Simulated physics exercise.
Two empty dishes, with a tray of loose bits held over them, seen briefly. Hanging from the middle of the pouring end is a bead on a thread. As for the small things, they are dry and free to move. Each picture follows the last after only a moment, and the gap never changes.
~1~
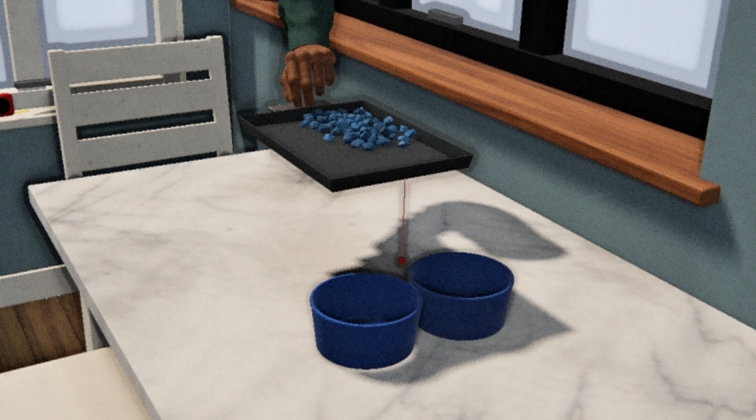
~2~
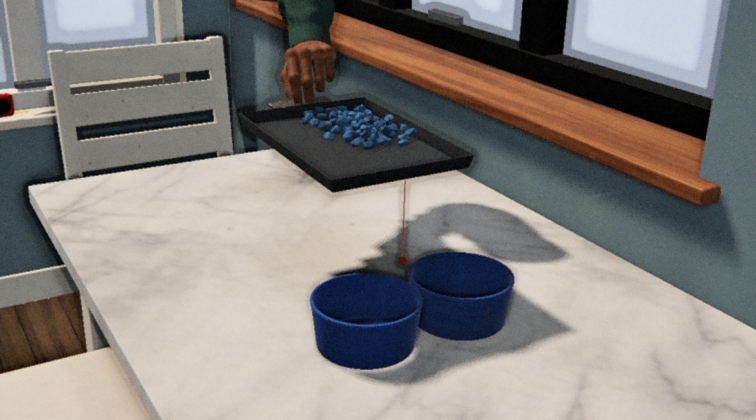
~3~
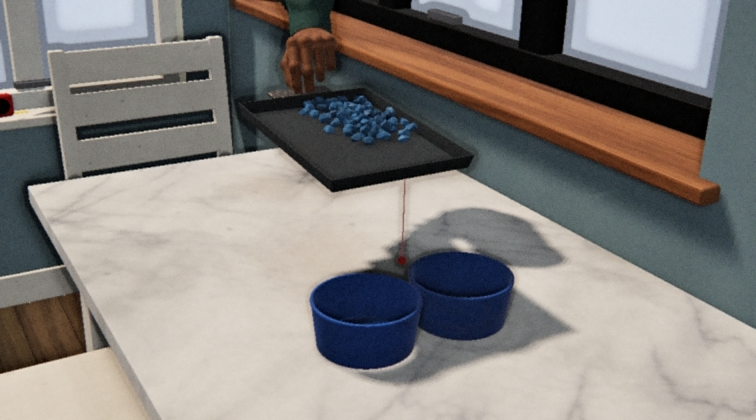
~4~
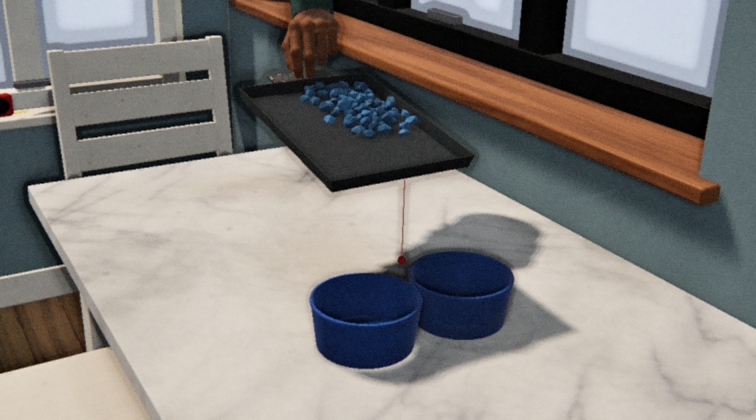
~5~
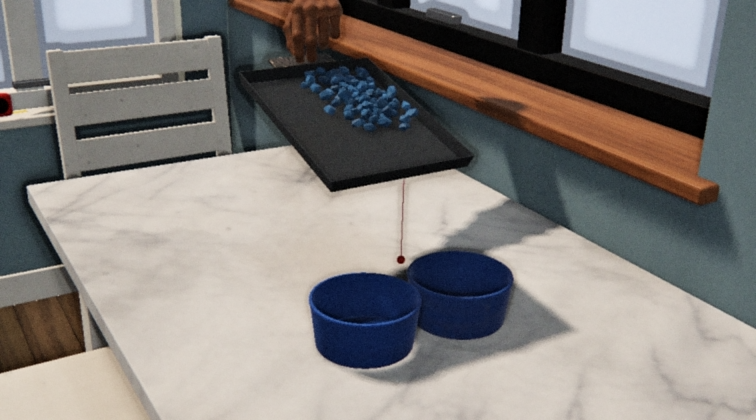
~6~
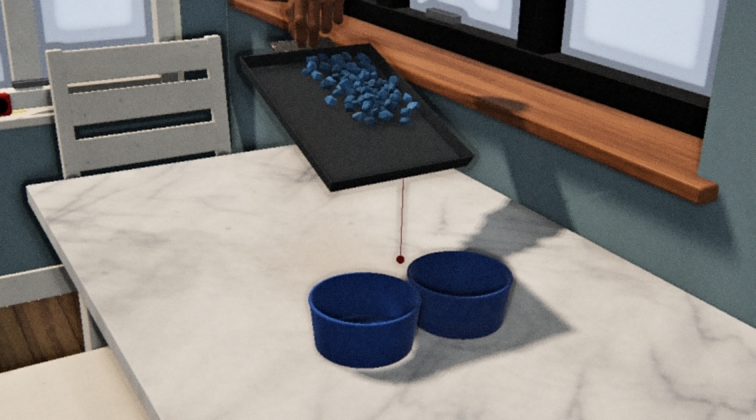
On a marble-topped table by a window, a hand raised the far end of a black tray of blue stones, tilting it steadily more above two empty blue bowls while a small red bead hung beneath.
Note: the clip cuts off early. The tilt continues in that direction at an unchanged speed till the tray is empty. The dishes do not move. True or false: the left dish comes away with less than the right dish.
True.
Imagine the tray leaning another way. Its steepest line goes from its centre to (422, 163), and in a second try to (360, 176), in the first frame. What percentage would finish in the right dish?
You'd see roughly 80 per cent the first time and 0 per cent the second.
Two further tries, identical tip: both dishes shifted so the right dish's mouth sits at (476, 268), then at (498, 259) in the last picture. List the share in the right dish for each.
Trial 1 near 40 percent, trial 2 near 10 percent.
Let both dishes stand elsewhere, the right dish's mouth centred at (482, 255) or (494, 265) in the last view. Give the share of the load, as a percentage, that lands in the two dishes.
Roughly 50% on the first try and 70% on the second.
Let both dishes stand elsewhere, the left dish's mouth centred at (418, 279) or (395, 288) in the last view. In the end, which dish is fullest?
Case one: The dish at left. Case two: The dish at left.
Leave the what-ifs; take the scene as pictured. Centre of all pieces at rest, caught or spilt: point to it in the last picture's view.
I'd put the middle somewhere around (451, 320).
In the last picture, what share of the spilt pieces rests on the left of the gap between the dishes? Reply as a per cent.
I'd put it at close to 10 per cent.
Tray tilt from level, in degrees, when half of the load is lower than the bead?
Tilt: Around 85 degrees.
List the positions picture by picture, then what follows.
In the first picture, corners of the pouring end at (333, 178) and (469, 154), level; middle of the load at (363, 127), aquarium stones; left dish at (393, 341); right dish at (491, 314); bead on its thread at (402, 260).
In the second picture, corners of the pouring end at (333, 178) and (470, 154), level; middle of the load at (363, 125).
In the third picture, corners of the pouring end at (333, 178) and (470, 154), tipped barely, level across its low end; middle of the load at (363, 118).
In the fourth picture, corners of the pouring end at (333, 179) and (470, 154), tipped a little, level across its low end; middle of the load at (364, 107).
In the fifth picture, corners of the pouring end at (333, 179) and (470, 154), tipped a little, level across its low end; middle of the load at (365, 97).
In the sixth picture, corners of the pouring end at (333, 180) and (470, 154), tipped clearly, level across its low end; middle of the load at (366, 87); left dish at (392, 340); right dish at (489, 312).
Soon, tray tipped steeply; most on the tray; about a quarter in the air.
A while on, tray tipped past a quarter turn; about a quarter on the tray; a small part in the left dish; about half in the right dish; about a quarter outside both; a small part in the air.
Towards the end, tray tipped past a quarter turn; about a quarter in the left dish; about two thirds in the right dish; about a quarter outside both.
Finally, tray tipped past a quarter turn; about a quarter in the left dish; about two thirds in the right dish; about a quarter outside both.
